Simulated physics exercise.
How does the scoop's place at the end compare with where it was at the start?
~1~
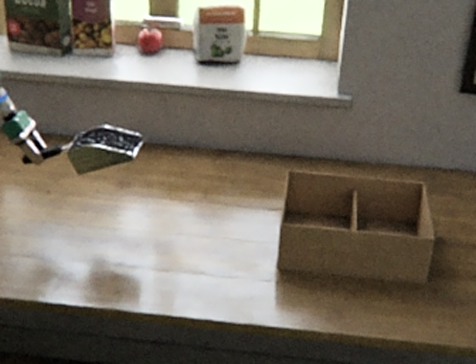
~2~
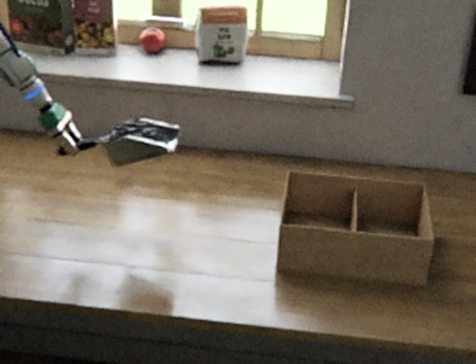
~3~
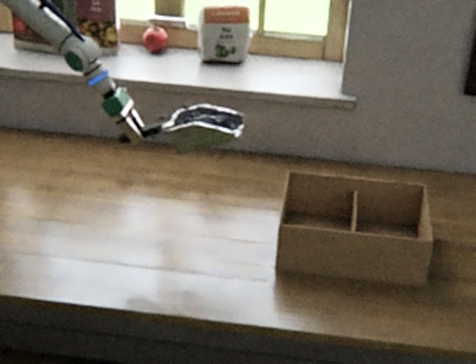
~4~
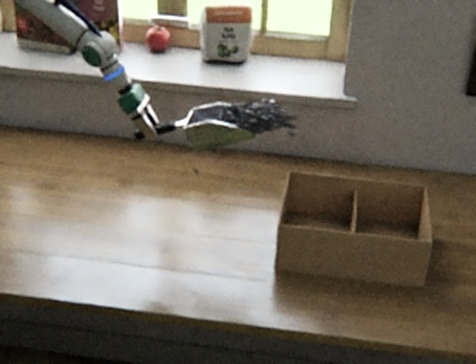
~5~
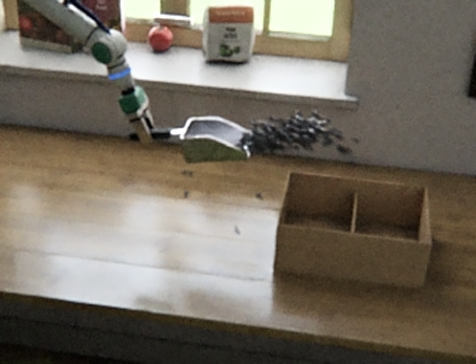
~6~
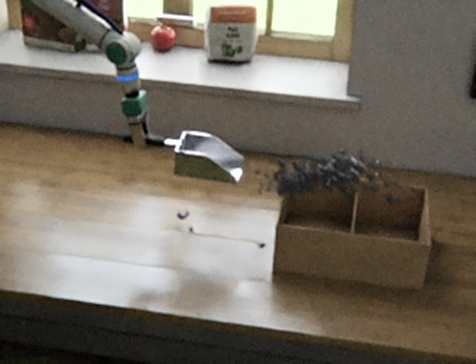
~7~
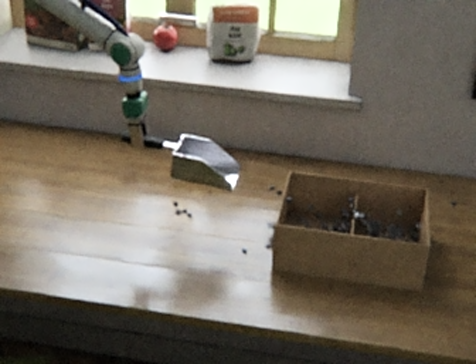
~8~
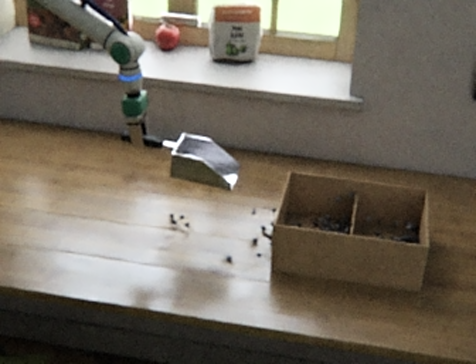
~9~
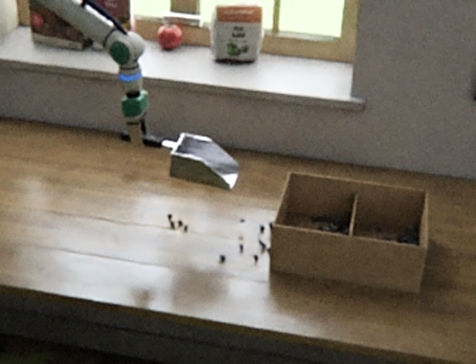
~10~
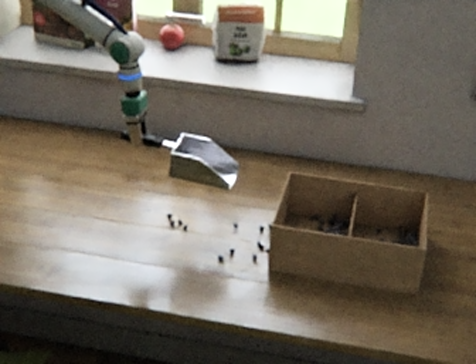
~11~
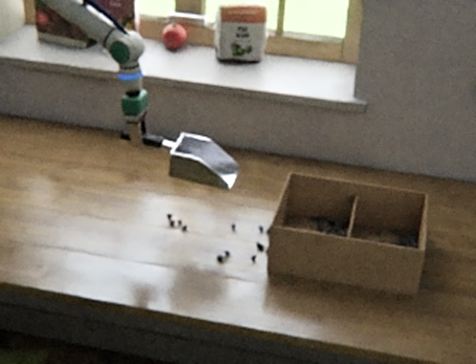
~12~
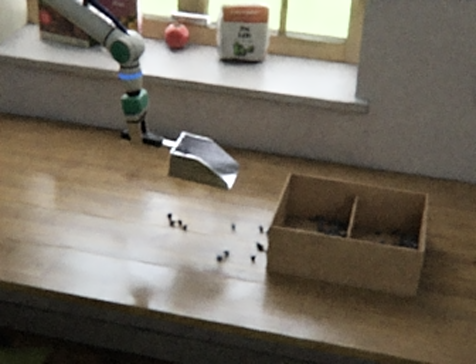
At the end the scoop is clearly farther to the right, closer to the box, and slightly lower than at the start.
